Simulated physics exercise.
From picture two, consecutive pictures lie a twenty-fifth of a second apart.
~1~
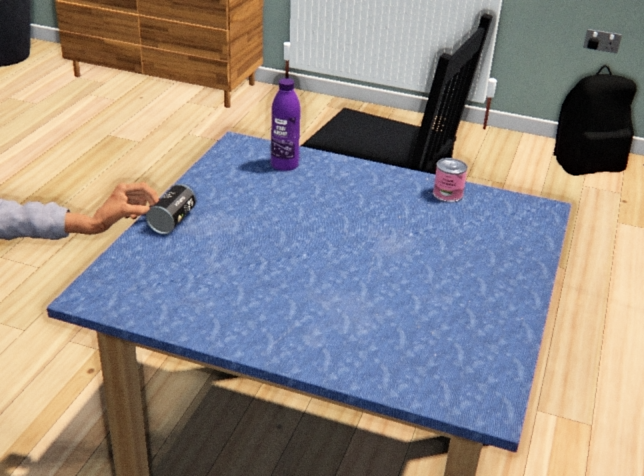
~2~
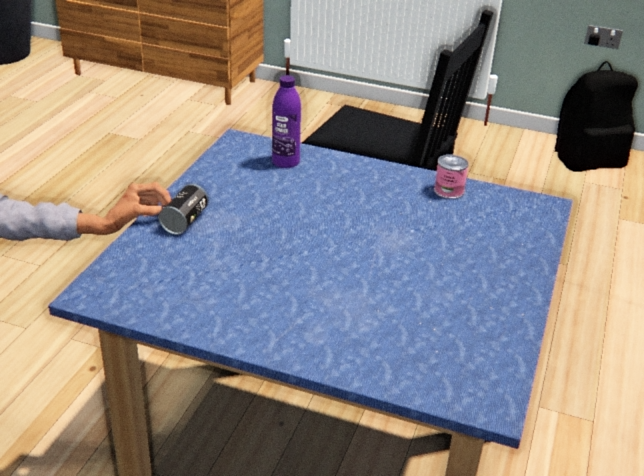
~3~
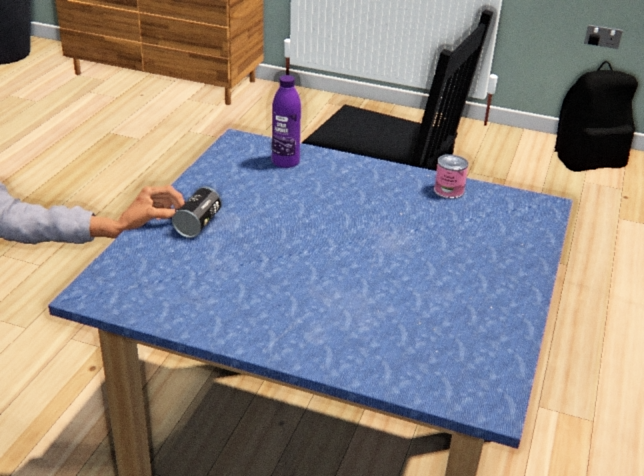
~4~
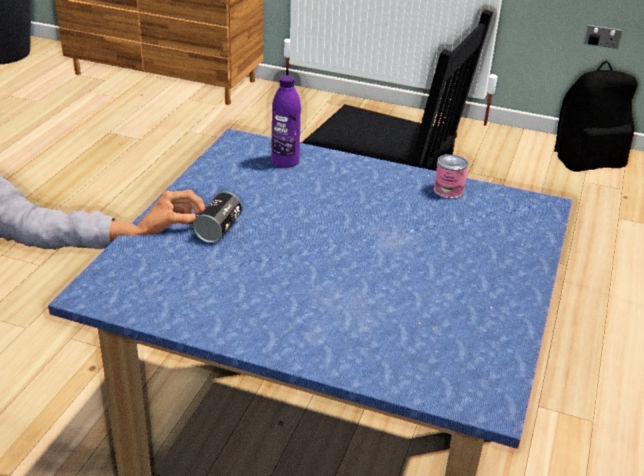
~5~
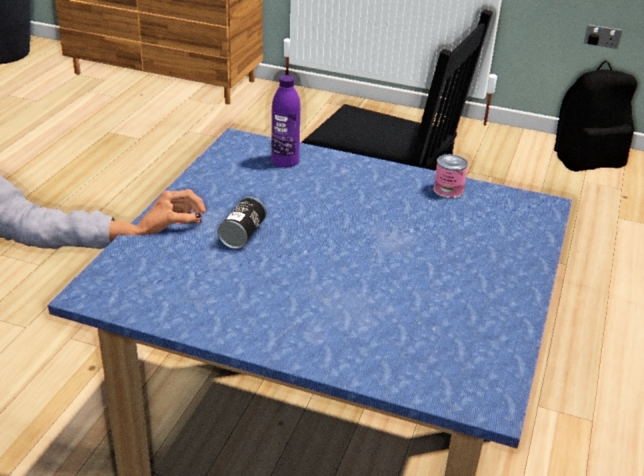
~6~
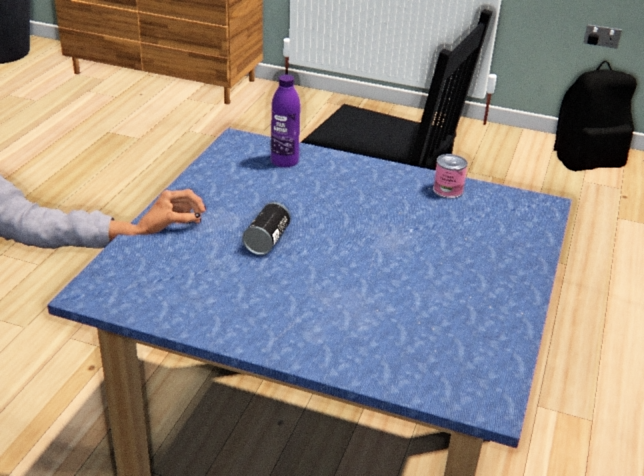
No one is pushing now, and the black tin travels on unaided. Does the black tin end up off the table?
Yes.
Then, 0.30 s on from there, black tin shifted well along near (461, 274).
Then, 0.70 s on from there, black tin now off the table.
In the end, off the table, black tin.
